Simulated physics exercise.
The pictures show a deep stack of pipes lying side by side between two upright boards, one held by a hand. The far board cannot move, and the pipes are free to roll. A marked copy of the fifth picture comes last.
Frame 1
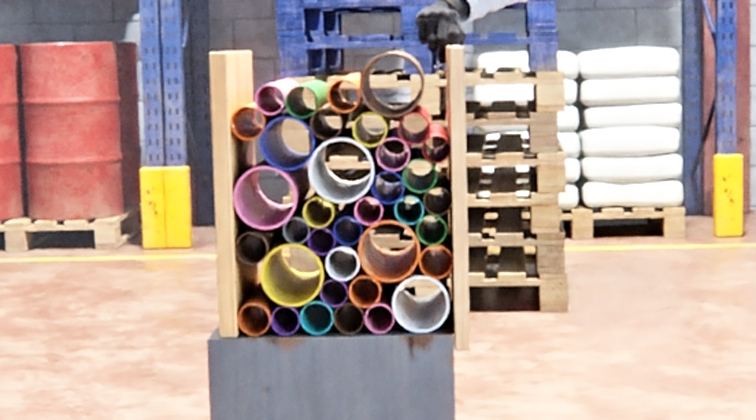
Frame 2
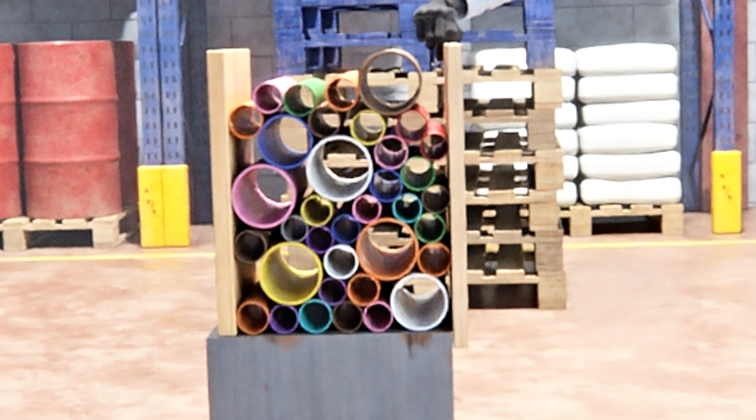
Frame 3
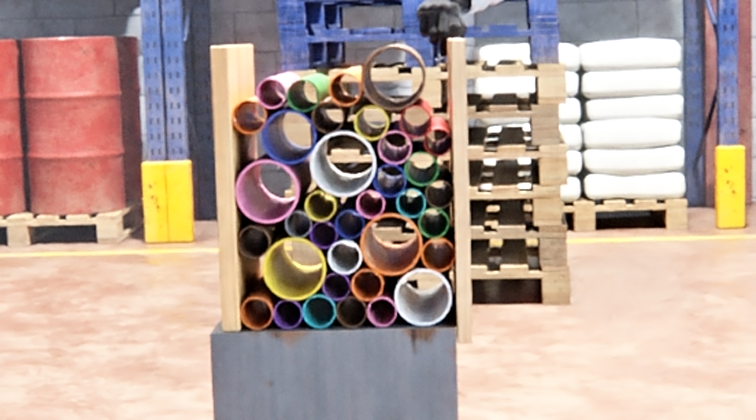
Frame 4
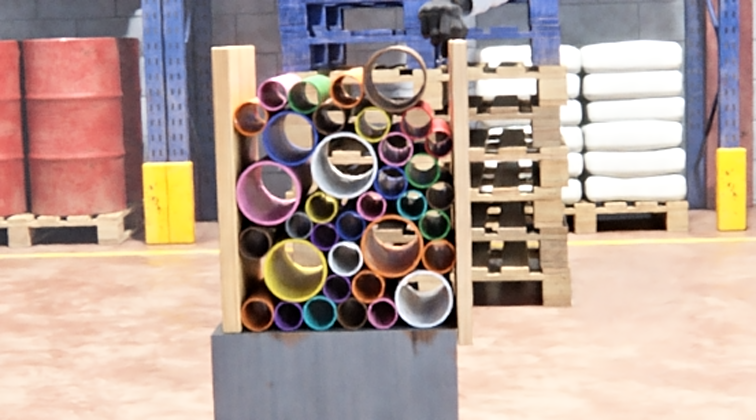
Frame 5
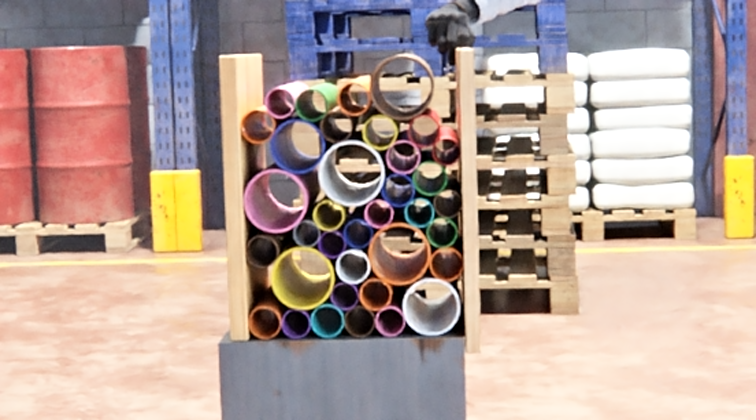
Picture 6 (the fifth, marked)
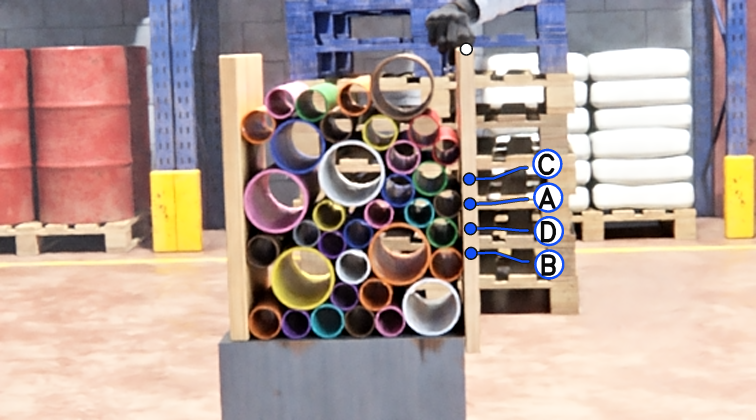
A gloved hand stays above the right board while the stacked colourful pipes barely move.
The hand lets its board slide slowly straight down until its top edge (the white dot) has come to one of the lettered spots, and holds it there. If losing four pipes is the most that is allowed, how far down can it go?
The answer is mark A.
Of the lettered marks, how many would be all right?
Two of them.
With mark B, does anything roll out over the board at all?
At B: Yes.
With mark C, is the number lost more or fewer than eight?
Fewer than eight.
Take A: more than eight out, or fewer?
At A, fewer than eight.
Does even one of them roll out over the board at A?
Yes.
On the copy, A at (470, 204); B at (471, 254); C at (469, 179); D at (470, 228); the white dot at (466, 49).
On A. First, top of the board (460, 116).
Then, top of the board (462, 191).
Finally, top of the board (462, 203), three out over the board.
By contrast, B more than four out over the board; C none out over the board; D more than four out over the board.
